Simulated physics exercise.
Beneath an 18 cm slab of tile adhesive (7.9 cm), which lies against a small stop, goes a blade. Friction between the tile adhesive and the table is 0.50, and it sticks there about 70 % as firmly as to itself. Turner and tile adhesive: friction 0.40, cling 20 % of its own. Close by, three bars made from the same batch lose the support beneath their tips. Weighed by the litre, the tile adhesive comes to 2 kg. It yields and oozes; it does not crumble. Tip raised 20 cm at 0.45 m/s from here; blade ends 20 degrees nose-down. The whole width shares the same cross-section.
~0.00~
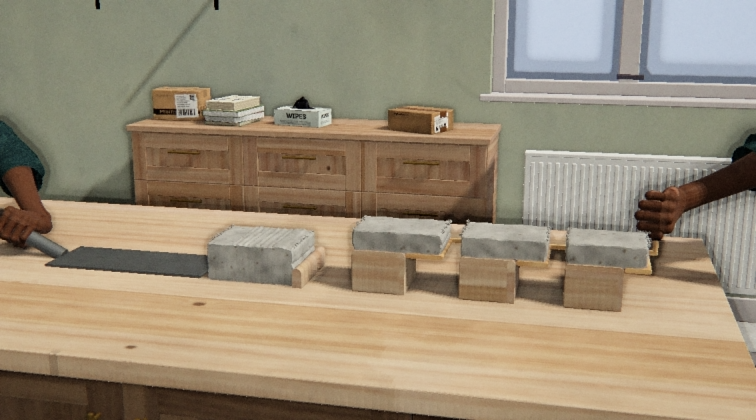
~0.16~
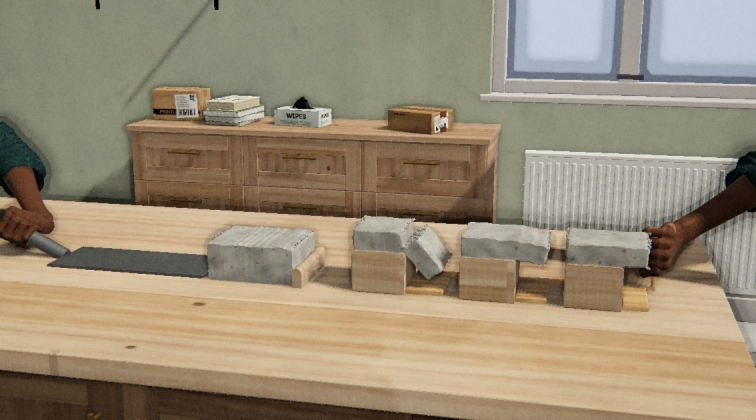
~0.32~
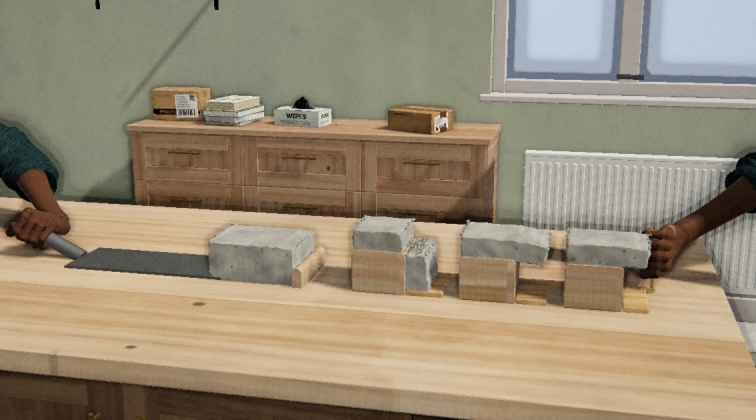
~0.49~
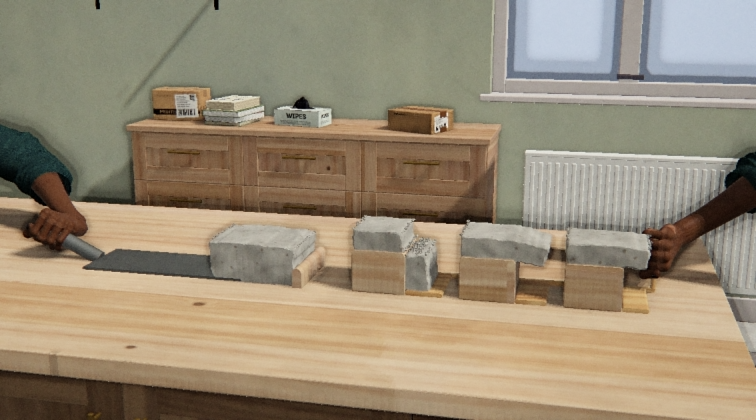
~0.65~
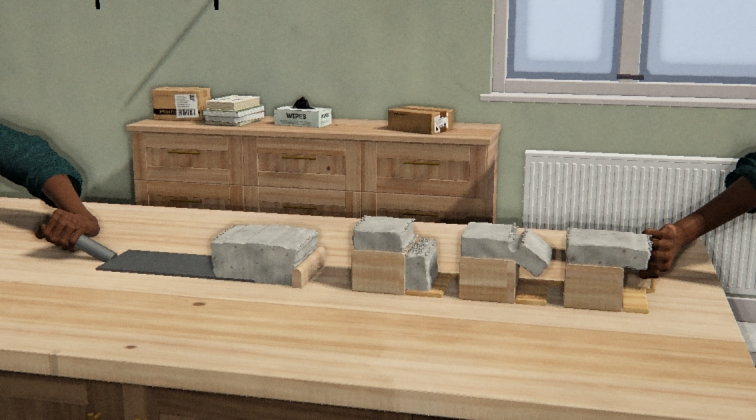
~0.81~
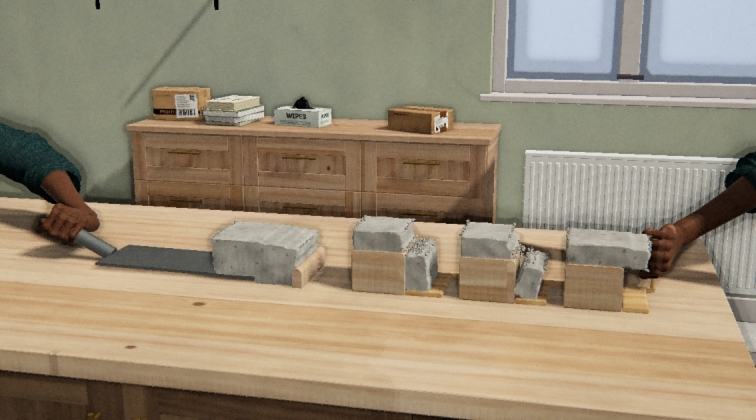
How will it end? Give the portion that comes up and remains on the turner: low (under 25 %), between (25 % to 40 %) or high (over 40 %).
It comes out low: Under 25 %.
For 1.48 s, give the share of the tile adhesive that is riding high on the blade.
It should be near 20 per cent.
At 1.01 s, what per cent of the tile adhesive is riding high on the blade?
Share at that time: About 30 %.
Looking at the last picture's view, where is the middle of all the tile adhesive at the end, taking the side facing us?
Look near (303, 267) in the final picture.
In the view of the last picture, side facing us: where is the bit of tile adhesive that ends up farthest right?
Roughly at (360, 289).
After 1.01 s, the tip is 9.3 cm up.
After 1.24 s, the tip is 19 cm up.
After 1.48 s, the tip is 20 cm up and 21 % is riding high on the blade.
After 1.71 s, the tip is 20 cm up and 0 % is riding high on the blade.
After 2.50 s, the tip is 20 cm up and 0 % is riding high on the blade.
